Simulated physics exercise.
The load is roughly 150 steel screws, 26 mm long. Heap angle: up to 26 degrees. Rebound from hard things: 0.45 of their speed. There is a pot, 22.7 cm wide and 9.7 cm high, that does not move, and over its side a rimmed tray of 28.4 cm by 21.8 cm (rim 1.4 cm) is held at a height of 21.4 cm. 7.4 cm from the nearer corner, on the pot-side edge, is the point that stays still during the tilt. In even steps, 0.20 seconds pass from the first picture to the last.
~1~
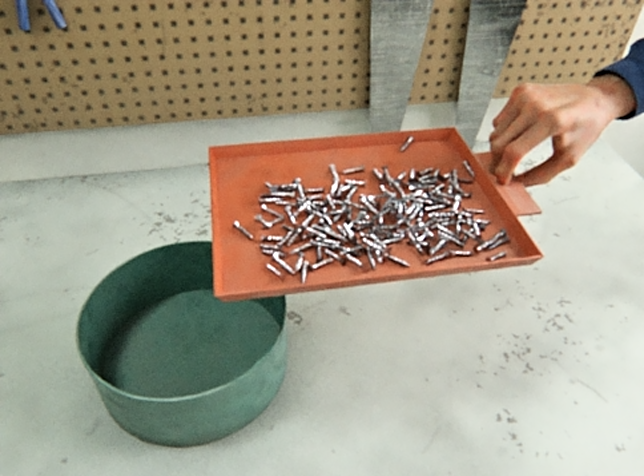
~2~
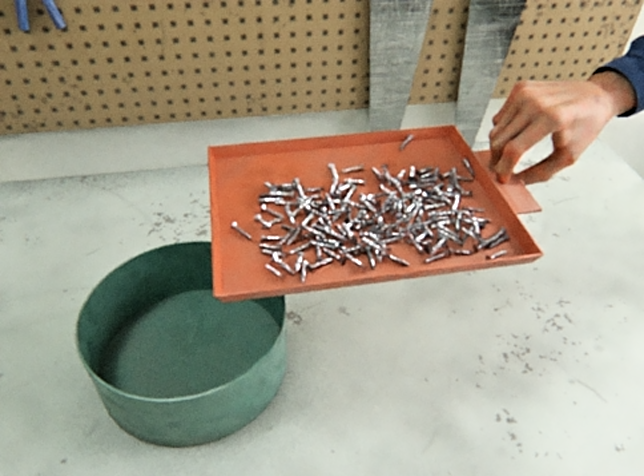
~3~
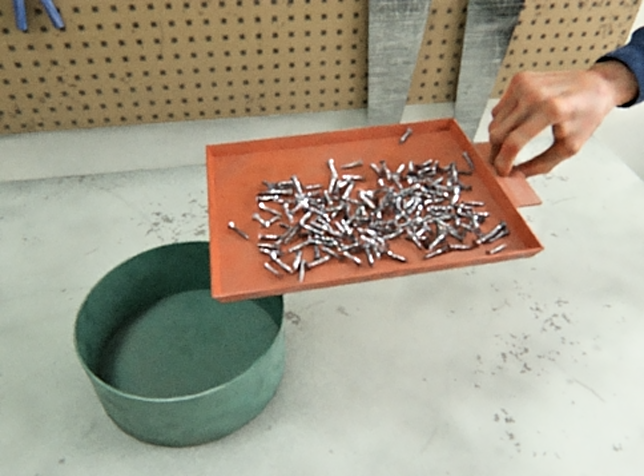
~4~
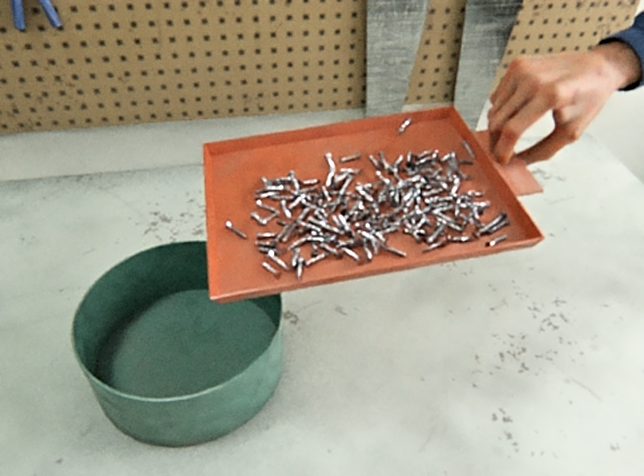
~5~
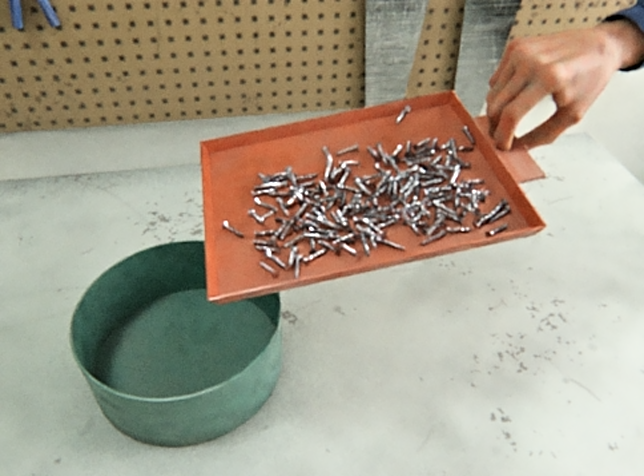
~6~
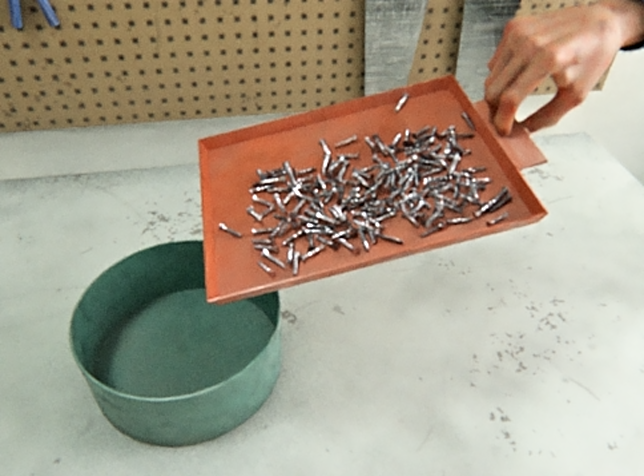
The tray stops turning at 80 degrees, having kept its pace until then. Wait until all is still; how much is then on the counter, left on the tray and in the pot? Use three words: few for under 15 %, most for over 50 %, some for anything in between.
Counter: Some; tray: Few; pot: Most.
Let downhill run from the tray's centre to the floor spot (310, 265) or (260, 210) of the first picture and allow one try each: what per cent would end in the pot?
About 25 and 95 per cent.
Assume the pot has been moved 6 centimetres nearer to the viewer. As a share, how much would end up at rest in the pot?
In that setup it would come to near 100 per cent.
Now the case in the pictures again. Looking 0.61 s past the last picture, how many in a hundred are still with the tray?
It's roughly 50 percent.
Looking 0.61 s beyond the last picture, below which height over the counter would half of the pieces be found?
About 20 centimetres.
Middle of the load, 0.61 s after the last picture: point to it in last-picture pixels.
Near (186, 302).
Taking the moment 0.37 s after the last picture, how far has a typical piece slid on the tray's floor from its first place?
Displacement on the tray: About 7 cm.
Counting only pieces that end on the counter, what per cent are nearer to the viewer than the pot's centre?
Some 100 per cent.
Then, 0.37 s after the last picture, tilt 45 degrees; the tray holds 100 %, the pot 0 %.
Then, 0.61 s after the last picture, tilt 67 degrees; the tray holds 50 %, the pot 5 %.
Then, 0.97 s after the last picture, tilt 80 degrees; the tray holds 0 %, the pot 65 %.
In the end, counter 30 %, tray 0 %, pot 70 %.
